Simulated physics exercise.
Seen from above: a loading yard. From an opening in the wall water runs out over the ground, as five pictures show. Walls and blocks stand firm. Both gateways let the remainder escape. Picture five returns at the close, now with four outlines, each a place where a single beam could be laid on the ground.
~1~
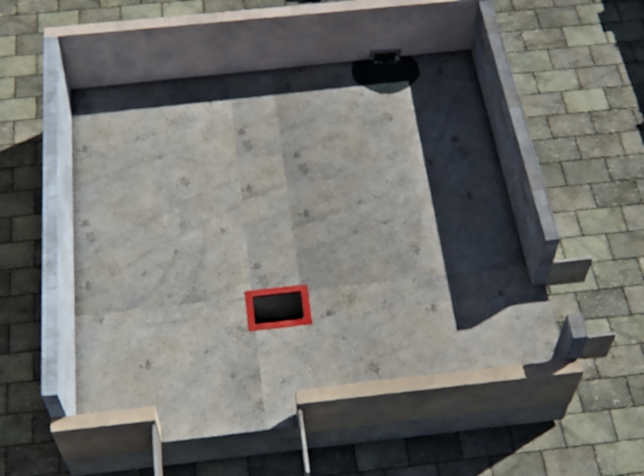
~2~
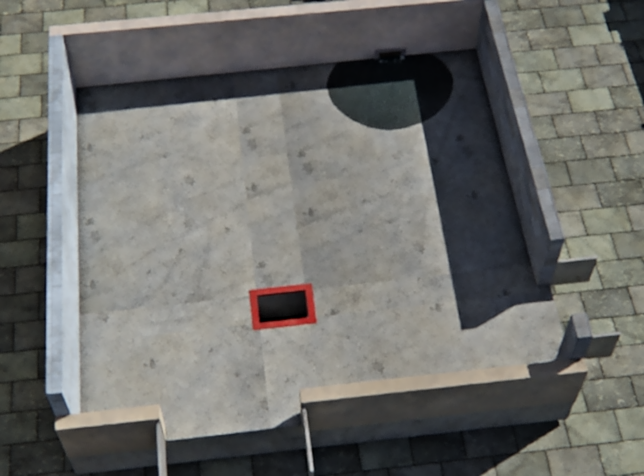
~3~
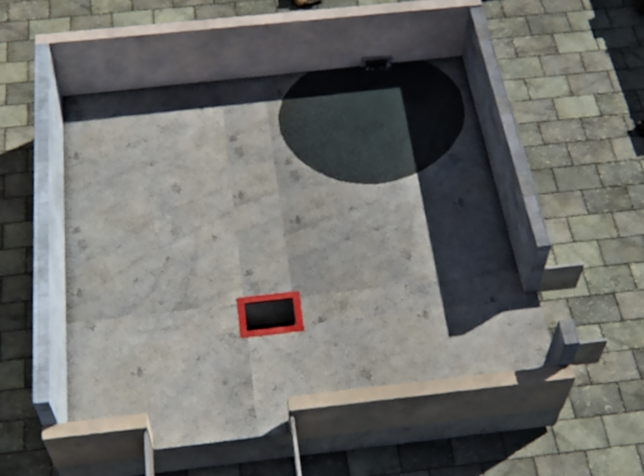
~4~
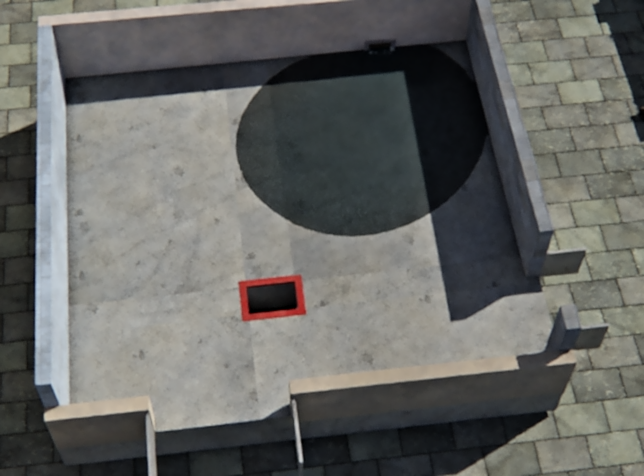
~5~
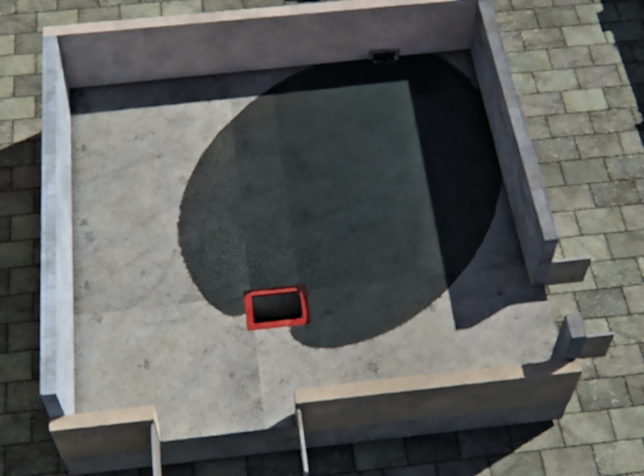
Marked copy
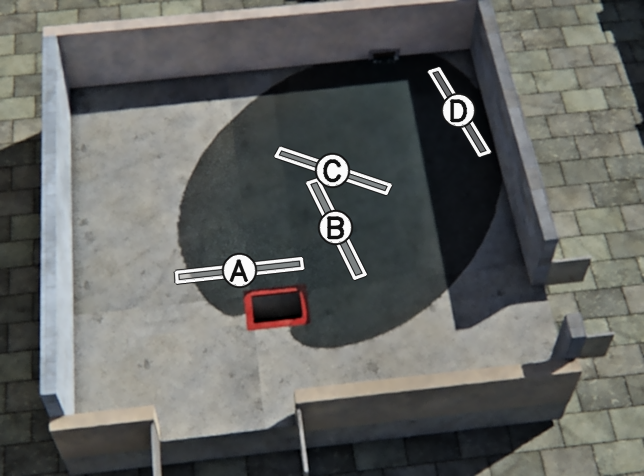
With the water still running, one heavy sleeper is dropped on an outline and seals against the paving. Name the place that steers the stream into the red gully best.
I would pick position D.
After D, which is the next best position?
Position A.
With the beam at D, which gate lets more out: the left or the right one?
More leaves on the left.
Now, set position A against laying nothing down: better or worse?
Worse.
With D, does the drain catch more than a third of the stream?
No.
On the marked copy, A from (176, 277) to (301, 263); B from (312, 181) to (359, 276); C from (278, 152) to (388, 189); D from (434, 70) to (484, 153).
For position A, about 14 % of the stream goes into the red gully, about 83 % out by the gates.
For position B, about 5 % of the stream goes into the red gully, about 90 % out by the gates.
For position C, about 5 % of the stream goes into the red gully, about 91 % out by the gates.
For position D, about 26 % of the stream goes into the red gully, about 70 % out by the gates.
